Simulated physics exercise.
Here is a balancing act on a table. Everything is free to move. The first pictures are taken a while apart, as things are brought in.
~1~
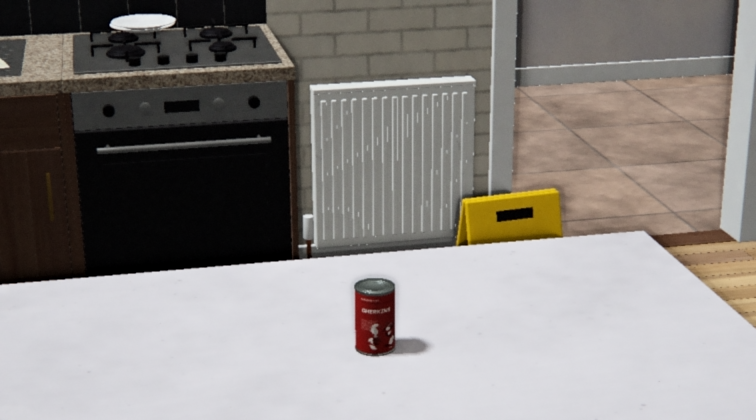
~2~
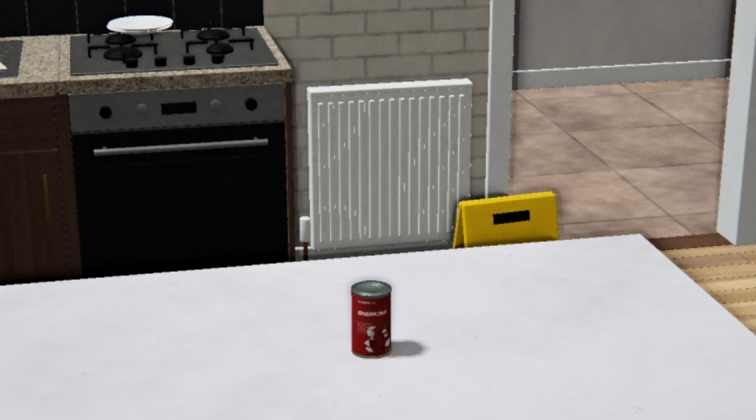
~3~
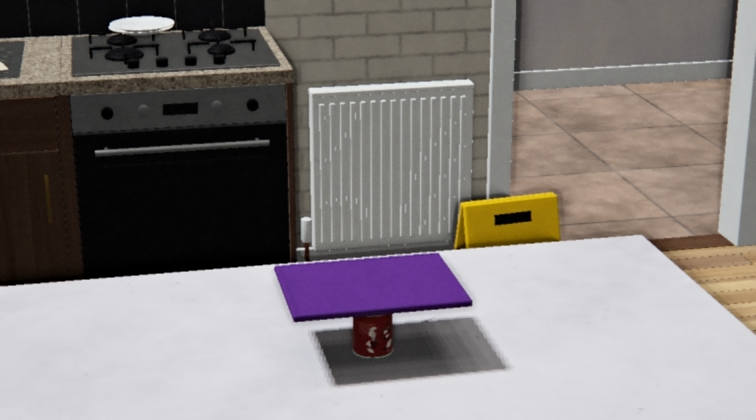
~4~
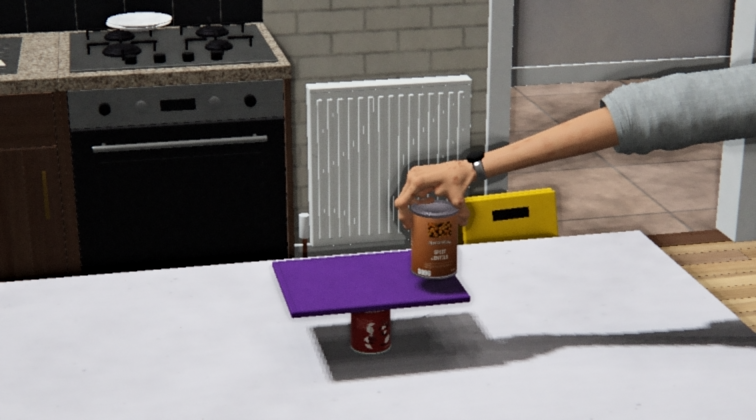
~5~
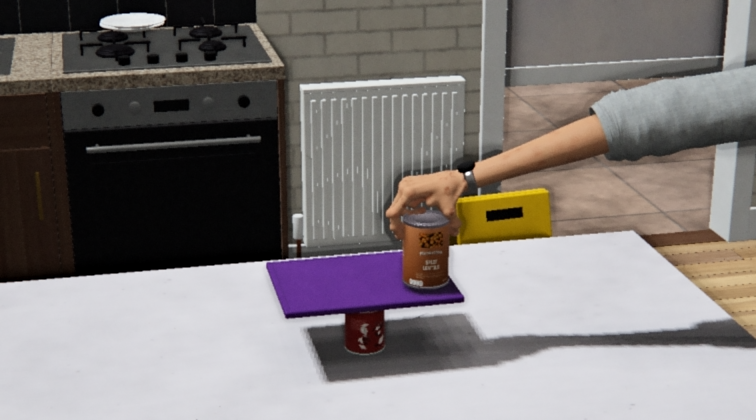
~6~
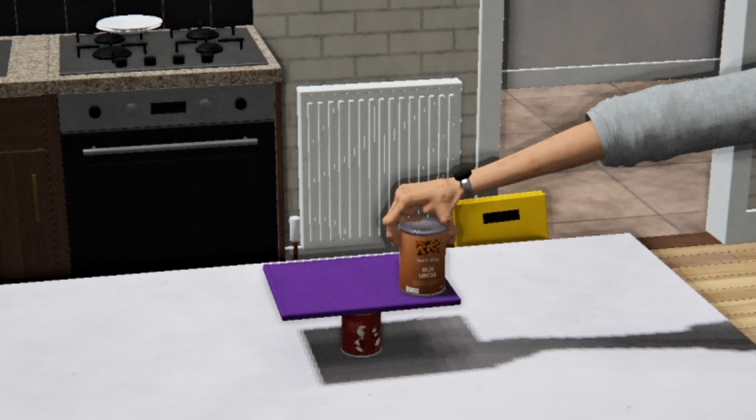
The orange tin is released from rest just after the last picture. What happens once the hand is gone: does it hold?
As it turns out, it loses its balance.
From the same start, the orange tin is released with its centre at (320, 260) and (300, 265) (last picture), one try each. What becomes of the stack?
First try: It comes apart; second try: It gives way.
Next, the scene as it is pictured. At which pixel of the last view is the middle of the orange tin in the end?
At about (533, 361).
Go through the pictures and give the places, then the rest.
In the first picture, the last thing is not in view yet.
In the second picture, the last thing is not in view yet.
In the third picture, the last thing is not in view yet; purple lid (370, 286).
The fourth picture shows coming down; orange tin (434, 239); purple lid (368, 281).
The fifth picture shows coming down; orange tin (426, 249); purple lid (362, 282).
The sixth picture shows set down, still held; orange tin (422, 257); purple lid (359, 284).
Then, 0.40 s past the last view, orange tin now fallen; purple lid rocked 53° from its first pose.
Then, 0.60 s past the last view, purple lid rocked 36° from its first pose; red tin displaced a little.
Then, 0.80 s past the last view, purple lid now fallen; red tin displaced a little.
Finally, fallen, orange tin and purple lid; red tin still in place. Final places as the last picture's camera would see them, orange tin near (533, 361). The stack comes apart.
